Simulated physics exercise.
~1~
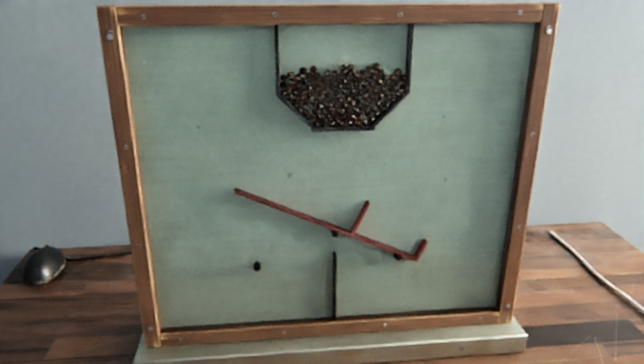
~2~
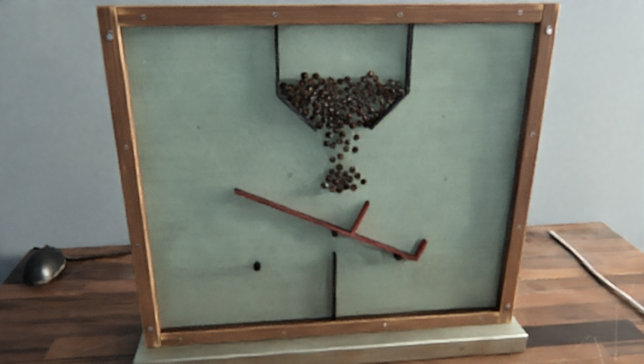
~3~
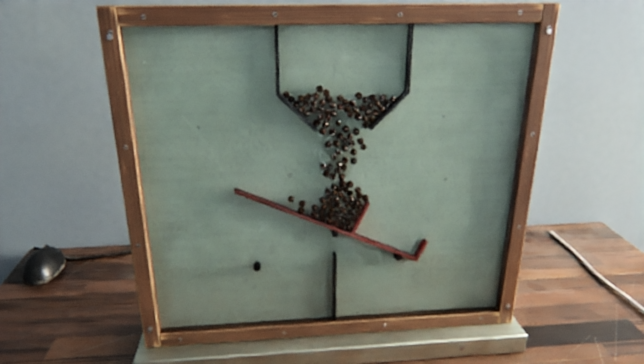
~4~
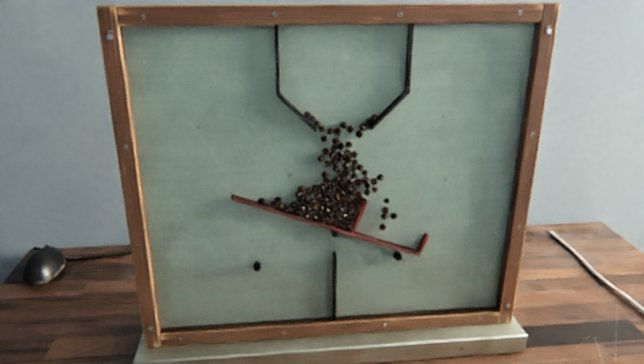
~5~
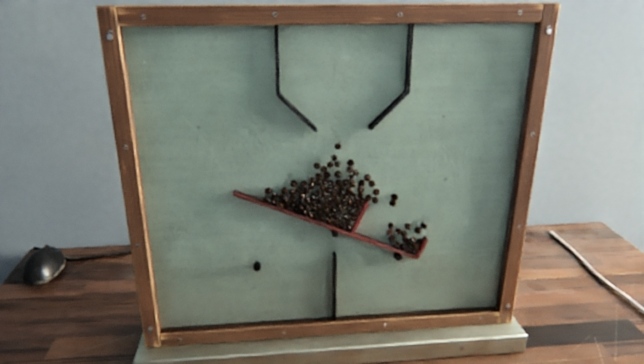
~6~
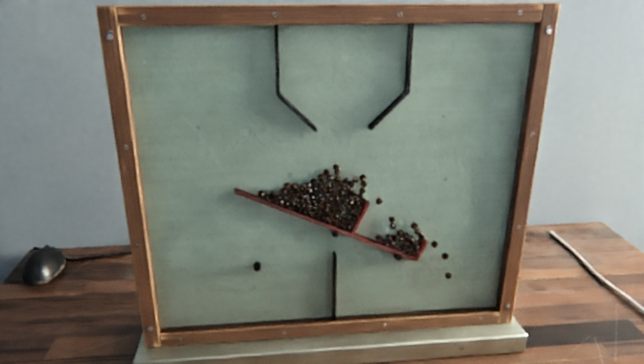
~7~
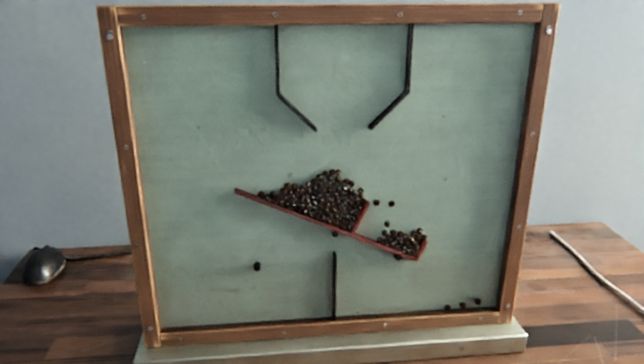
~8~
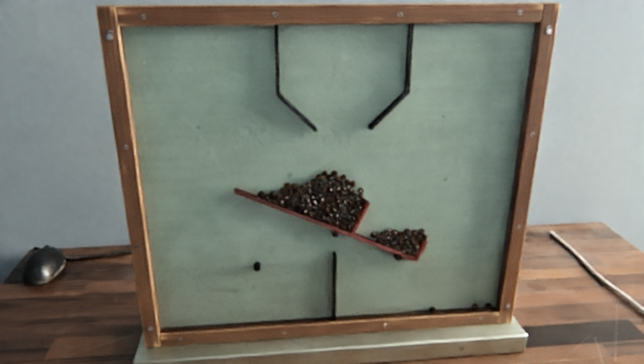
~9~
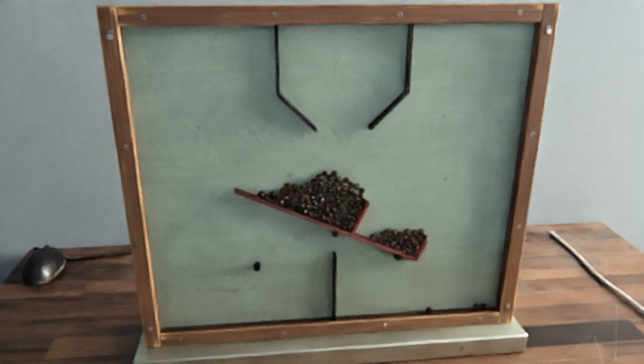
We see small dark round pills pour from a hopper in a wooden-framed case onto a slanted red tray, piling against its two raised edges. A few spill off to the lower right, and the rest settle in two heaps on the tray.
